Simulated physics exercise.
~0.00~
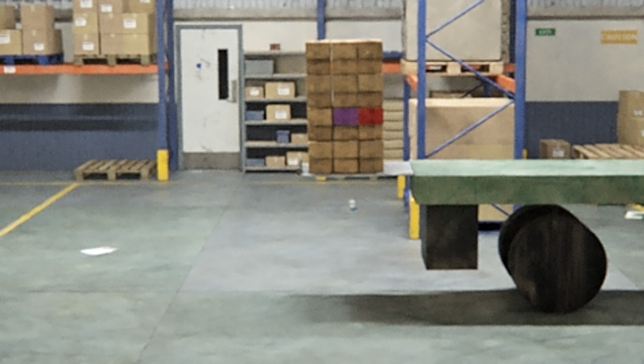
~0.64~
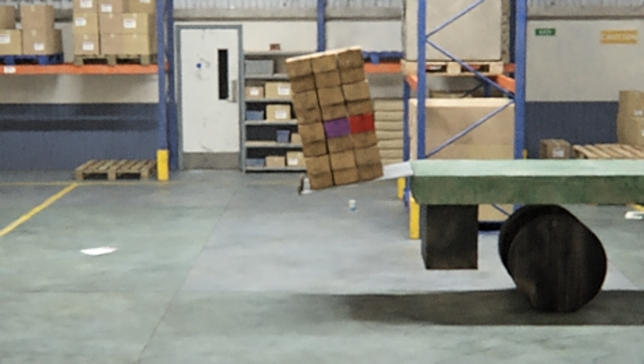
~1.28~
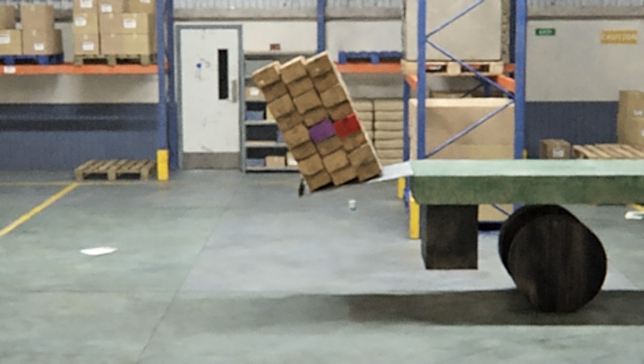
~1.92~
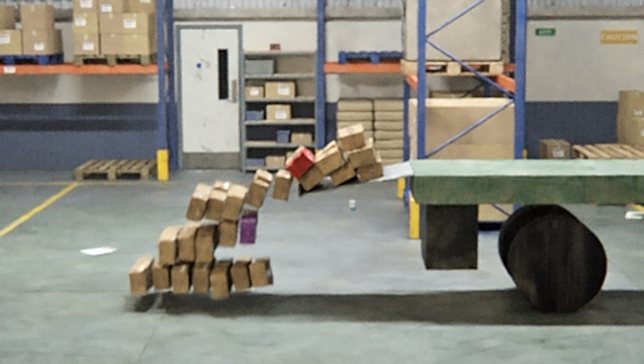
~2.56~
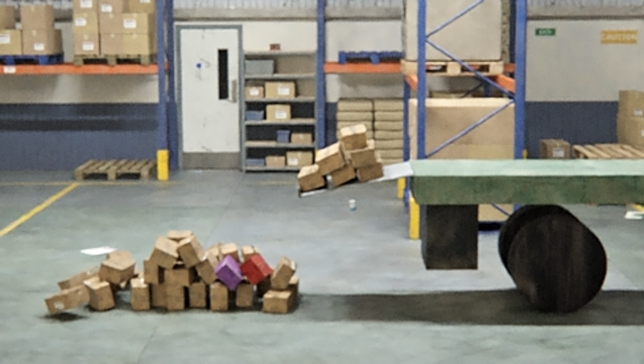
At first, a tall stack of brown boxes, with one purple and one red box in its middle, stands upright at the left end of a green flat-bed in a warehouse. The flap beneath it tilts down to the left, and the stack leans left with it. The leaning deepens and the columns slip past one another. Then the stack breaks apart, and boxes pour off the flap toward the floor, the purple one ahead of the red. Finally, most boxes, including both coloured ones, lie in a low, jumbled heap, while a small cluster stays on the sloping flap.
